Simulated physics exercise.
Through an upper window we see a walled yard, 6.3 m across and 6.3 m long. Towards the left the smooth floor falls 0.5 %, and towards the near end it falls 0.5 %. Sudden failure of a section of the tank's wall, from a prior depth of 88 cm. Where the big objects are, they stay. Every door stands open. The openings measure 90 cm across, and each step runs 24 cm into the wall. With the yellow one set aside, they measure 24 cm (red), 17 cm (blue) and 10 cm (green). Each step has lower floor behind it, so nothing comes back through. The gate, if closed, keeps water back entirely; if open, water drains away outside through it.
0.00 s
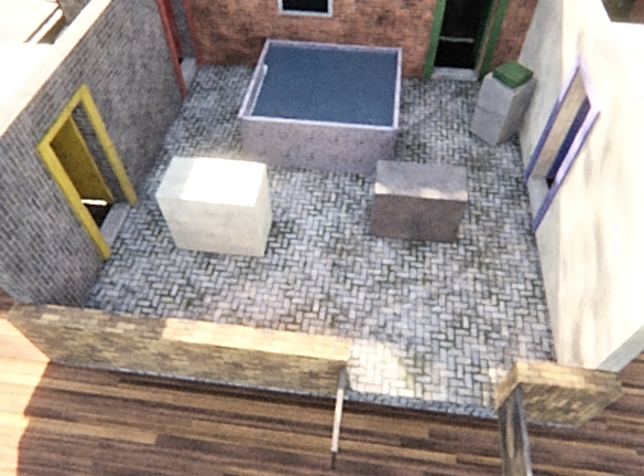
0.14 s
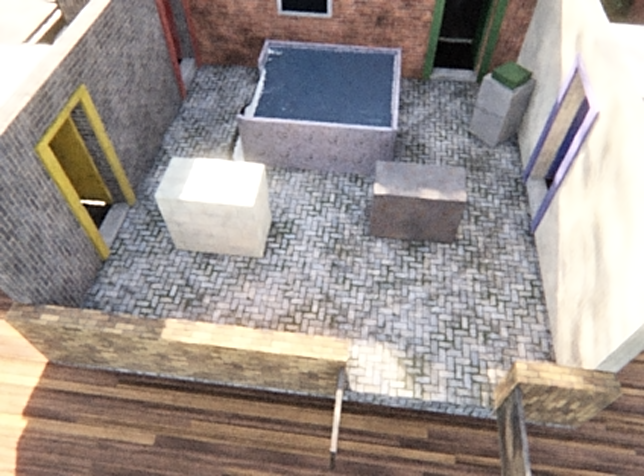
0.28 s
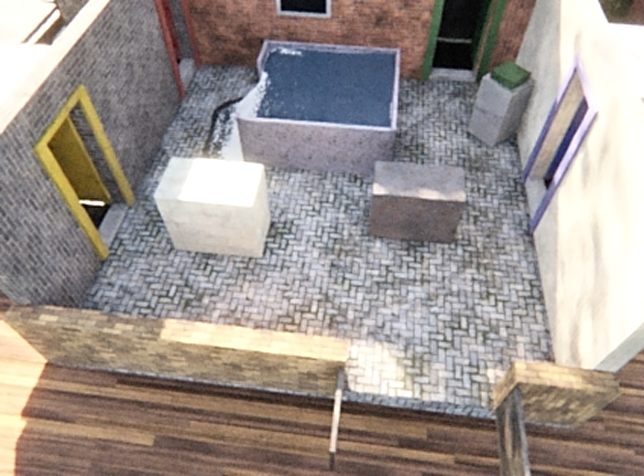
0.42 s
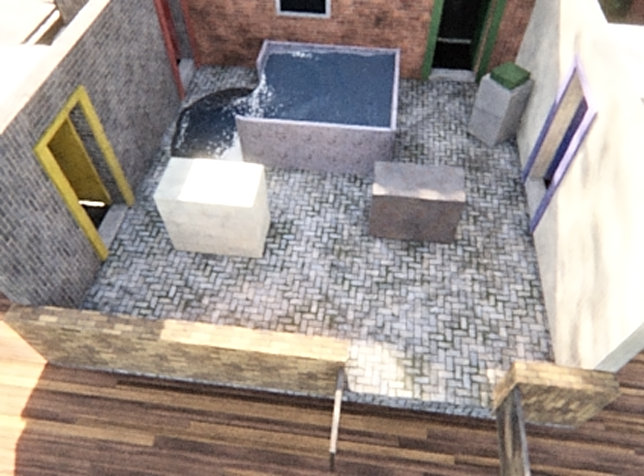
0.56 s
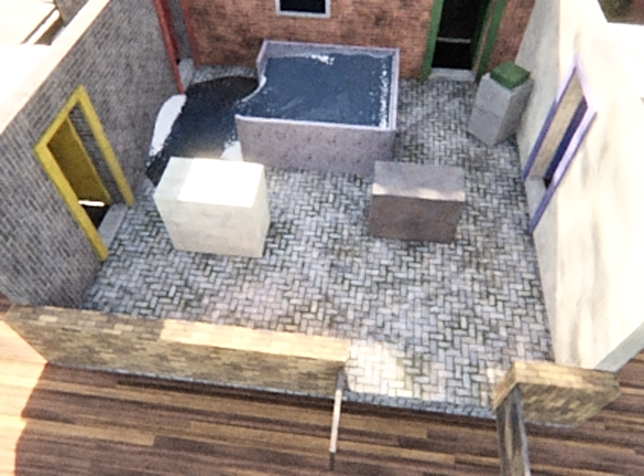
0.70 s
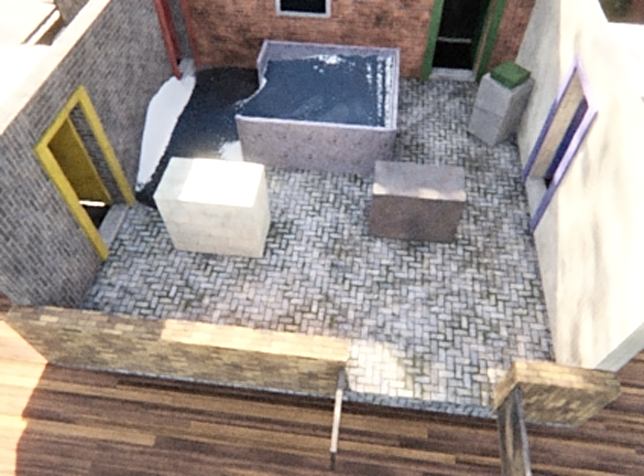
In a walled yard, water bursts from the tank's left side and spreads across the paving.
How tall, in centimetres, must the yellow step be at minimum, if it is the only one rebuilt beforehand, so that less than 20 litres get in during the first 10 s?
It needs to be at least 18 cm tall.
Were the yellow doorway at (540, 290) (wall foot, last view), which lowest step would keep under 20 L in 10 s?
You'd want it roughly 17 cm high.
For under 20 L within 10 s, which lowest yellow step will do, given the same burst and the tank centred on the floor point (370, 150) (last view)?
About 33 centimetres.
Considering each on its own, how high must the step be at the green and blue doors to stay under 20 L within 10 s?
Some 14.5 cm for green, some 9.5 cm for blue.
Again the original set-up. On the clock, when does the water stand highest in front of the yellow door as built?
The level tops out near 1.8 seconds.
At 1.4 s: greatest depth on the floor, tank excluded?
About 64 cm.
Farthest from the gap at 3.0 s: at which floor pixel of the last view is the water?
Look about (412, 378) in the last picture.
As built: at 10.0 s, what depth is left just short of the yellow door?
Roughly 12.5 cm deep.
After 1.4 s water covers 20 % of the floor, deepest (64 cm) near (167, 131); 16 cm at the yellow door, 1 litre in over its 8 cm step.
After 3.0 s water covers 50 % of the floor, deepest (52 cm) near (79, 339); 15 cm at the yellow door, 55 litres in over its 8 cm step.
After 10.0 s water covers 100 % of the floor, deepest (20 cm) near (392, 202); 13 cm at the yellow door, 177 litres in over its 8 cm step.
At the yellow door as built, the water arrived by 1.0 s and peaked near 19 cm at 1.8 s.
With a step of 15 cm, 44 litres would have come in within the 10 s; with 20 cm, 11 litres. So under 20 litres takes about 18 cm.
